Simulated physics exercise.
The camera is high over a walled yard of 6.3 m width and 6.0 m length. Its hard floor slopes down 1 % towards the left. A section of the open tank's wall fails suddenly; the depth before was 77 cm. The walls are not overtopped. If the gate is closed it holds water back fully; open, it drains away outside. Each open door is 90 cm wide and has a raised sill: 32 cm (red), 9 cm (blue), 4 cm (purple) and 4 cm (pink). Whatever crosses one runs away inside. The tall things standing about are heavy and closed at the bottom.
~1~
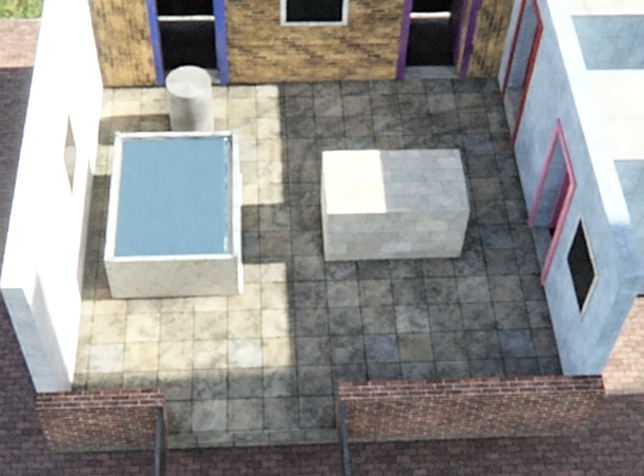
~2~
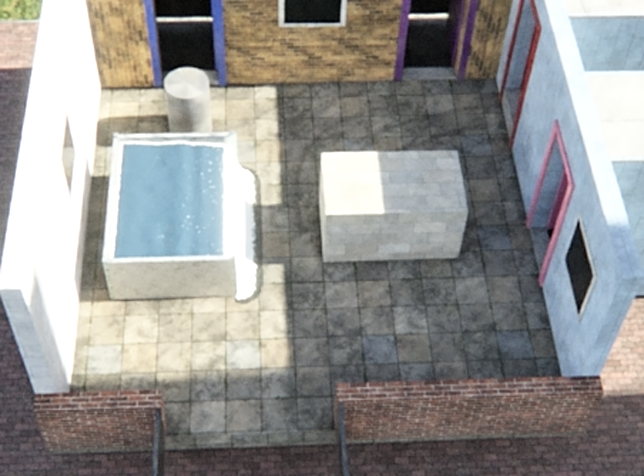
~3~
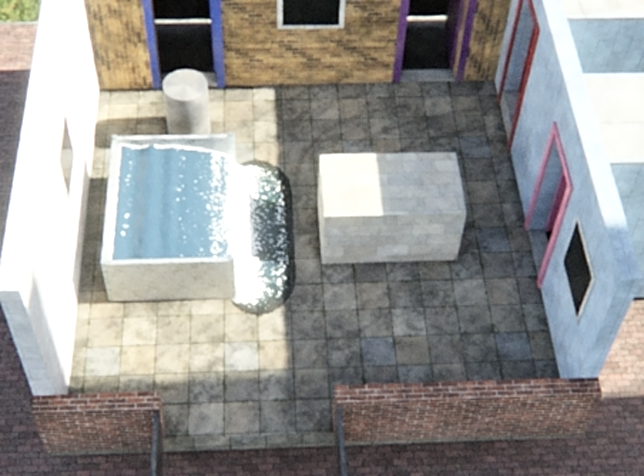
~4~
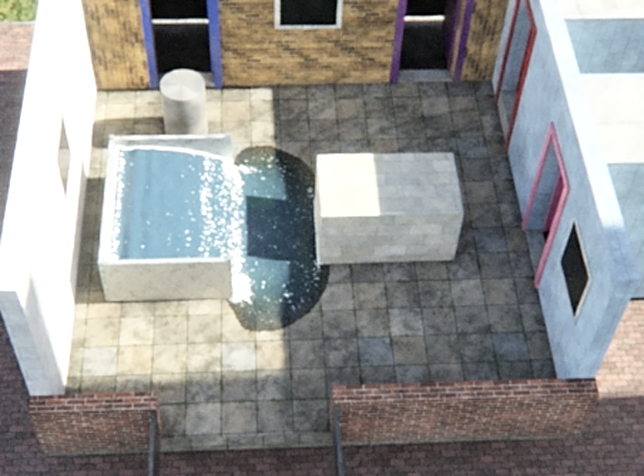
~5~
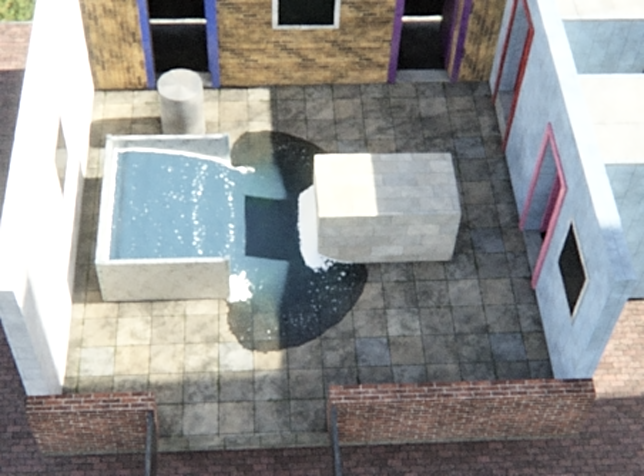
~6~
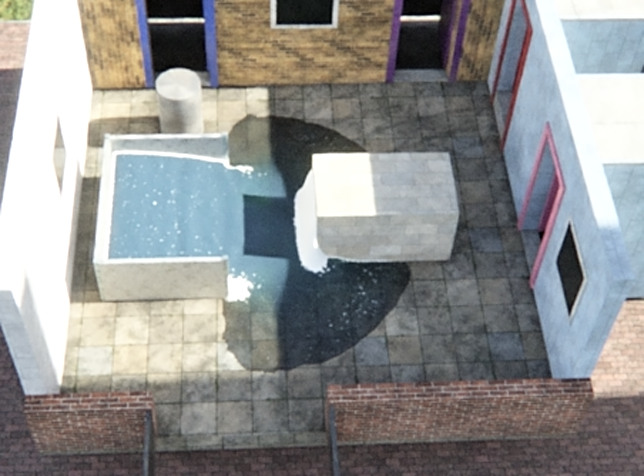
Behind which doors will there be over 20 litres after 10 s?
The water let in: At the red door it stays under the limit; at the blue door it stays under the limit; at the purple door it passes the limit; at the pink door it exceeds the limit.
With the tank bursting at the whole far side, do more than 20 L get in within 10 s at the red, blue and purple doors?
Then: Red below, blue over, purple over.
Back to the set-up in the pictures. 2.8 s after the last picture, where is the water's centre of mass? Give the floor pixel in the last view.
Near (342, 224).
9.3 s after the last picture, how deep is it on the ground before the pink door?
Some 3.5 cm.
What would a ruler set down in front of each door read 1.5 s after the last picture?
In cm: Red 19, blue 0, purple 14, pink 5.
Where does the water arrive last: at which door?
Last comes the blue one.
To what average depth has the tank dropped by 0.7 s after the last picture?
Some 29 cm.
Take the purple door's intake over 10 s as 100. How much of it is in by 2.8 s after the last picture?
About 45 per cent.
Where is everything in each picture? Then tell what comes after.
The first picture shows still water, 77 cm deep, in the open tank at (175, 197).
In the second picture, water pours out at (233, 221) and has run 1.2 m, to (240, 299); typically 10 cm deep outside, 77 cm at the open tank's back.
In the third picture, water pours out at (232, 224) and has run 1.4 m, to (265, 307); typically 12 cm deep outside, 73 cm at the open tank's back.
In the fourth picture, the front is at (280, 322), 1.7 m from the gap at (229, 225); 3.3 m2 of floor is under water; 67 cm left at the back of the open tank.
In the fifth picture, the front is at (331, 320), 2.1 m from the gap at (226, 225); 5.0 m2 of floor is under water; 66 cm left at the back of the open tank.
In the sixth picture, water pours out at (225, 226) and has run 2.6 m, to a hidden place; typically 6 cm deep outside, 59 cm at the open tank's back.
Then, 0.7 s after the last picture water covers 50 % of the floor and is deepest (48 cm) near (306, 236); red door not reached, blue door not reached, purple door not reached, pink door 4 cm at the sill, 0 L in.
Then, 1.5 s after the last picture water covers 65 % of the floor and is deepest (40 cm) near (540, 394); red door 19 cm at the sill, 0 L in, blue door not reached, purple door 14 cm at the sill, 21 L in, pink door 5 cm at the sill, 8 L in.
Then, 2.8 s after the last picture water covers 70 % of the floor and is deepest (20 cm) near (475, 82); red door 14 cm at the sill, 0 L in, blue door 7 cm at the sill, 0 L in, purple door 12 cm at the sill, 69 L in, pink door 9 cm at the sill, 15 L in.
Then, 5.3 s after the last picture water covers 85 % of the floor and is deepest (14 cm) near (453, 212); red door 8 cm at the sill, 0 L in, blue door 5 cm at the sill, 0 L in, purple door 7 cm at the sill, 120 L in, pink door 12 cm at the sill, 57 L in.
Then, 9.3 s after the last picture water covers 95 % of the floor and is deepest (14 cm) near (88, 131); red door 4 cm at the sill, 0 L in, blue door 6 cm at the sill, 1 L in, purple door 5 cm at the sill, 146 L in, pink door 3 cm at the sill, 100 L in.
